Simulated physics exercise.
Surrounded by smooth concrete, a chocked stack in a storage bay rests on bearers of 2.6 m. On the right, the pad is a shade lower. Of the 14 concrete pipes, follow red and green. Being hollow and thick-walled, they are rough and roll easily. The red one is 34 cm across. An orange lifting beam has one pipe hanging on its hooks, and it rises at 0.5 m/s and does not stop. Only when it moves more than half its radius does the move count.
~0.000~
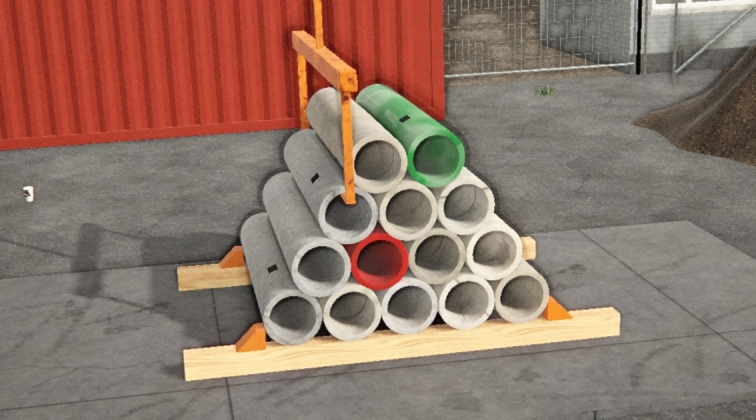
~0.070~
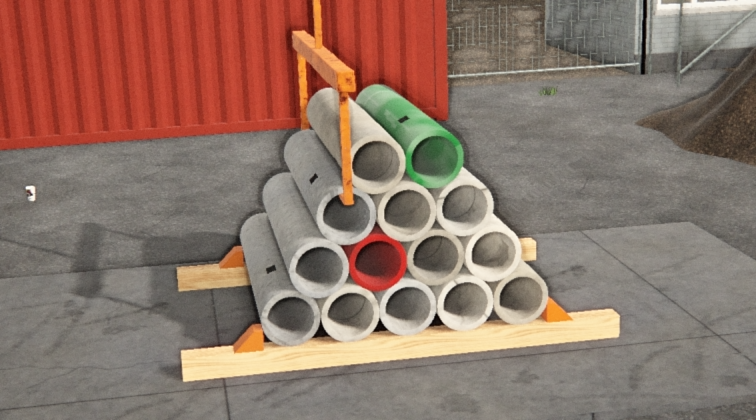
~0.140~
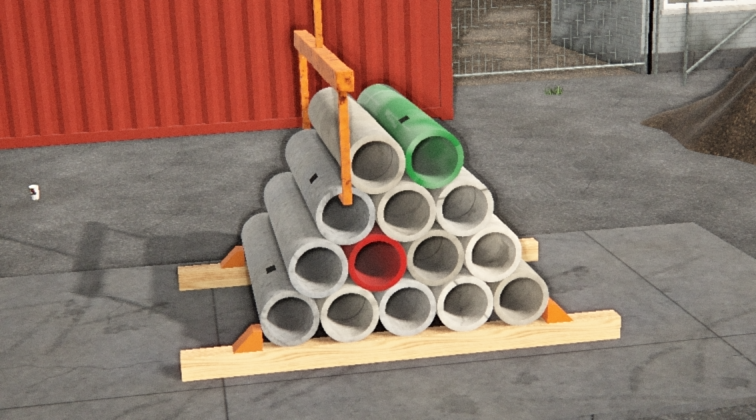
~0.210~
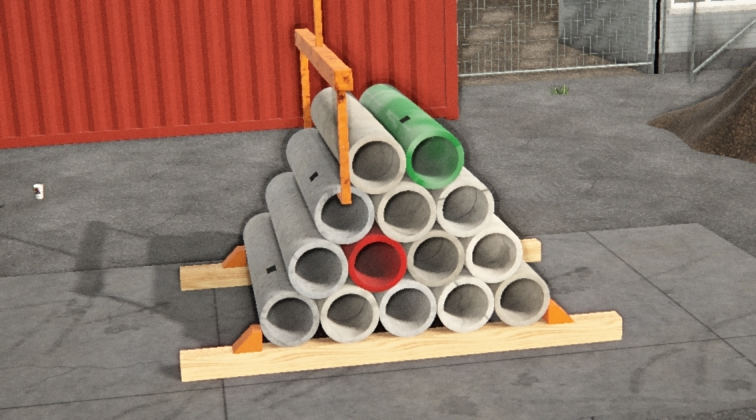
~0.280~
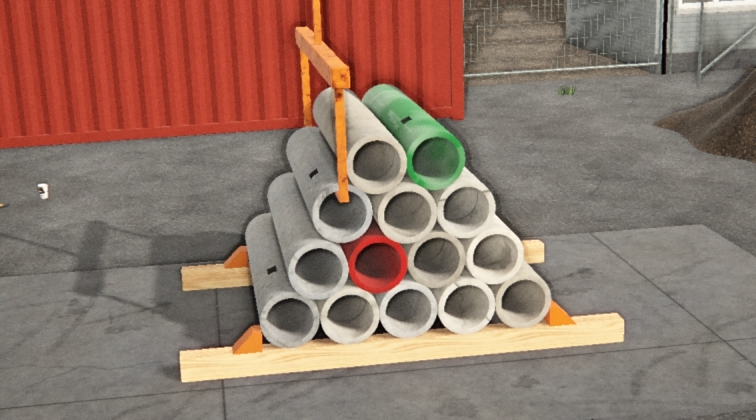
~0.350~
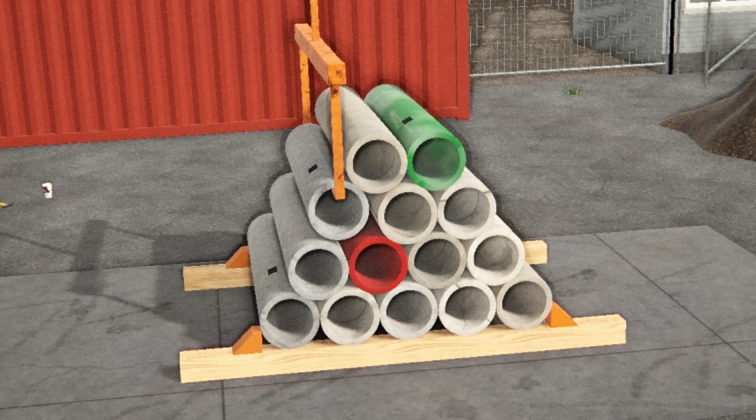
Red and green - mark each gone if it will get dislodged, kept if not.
Red: Kept, green: Kept.
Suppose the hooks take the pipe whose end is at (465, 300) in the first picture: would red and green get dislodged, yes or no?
Then red would not do so, green would do so.
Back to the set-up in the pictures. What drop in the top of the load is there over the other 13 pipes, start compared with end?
Roughly 0 cm.
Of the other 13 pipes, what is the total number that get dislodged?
The answer is 1.
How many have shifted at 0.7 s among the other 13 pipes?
By that time it stands at 0.
By 0.7 s, red is unmoved; green is where it was; 0 out of place.
Finally (1.4 s), red is unmoved; green is where it was; 1 out of place.
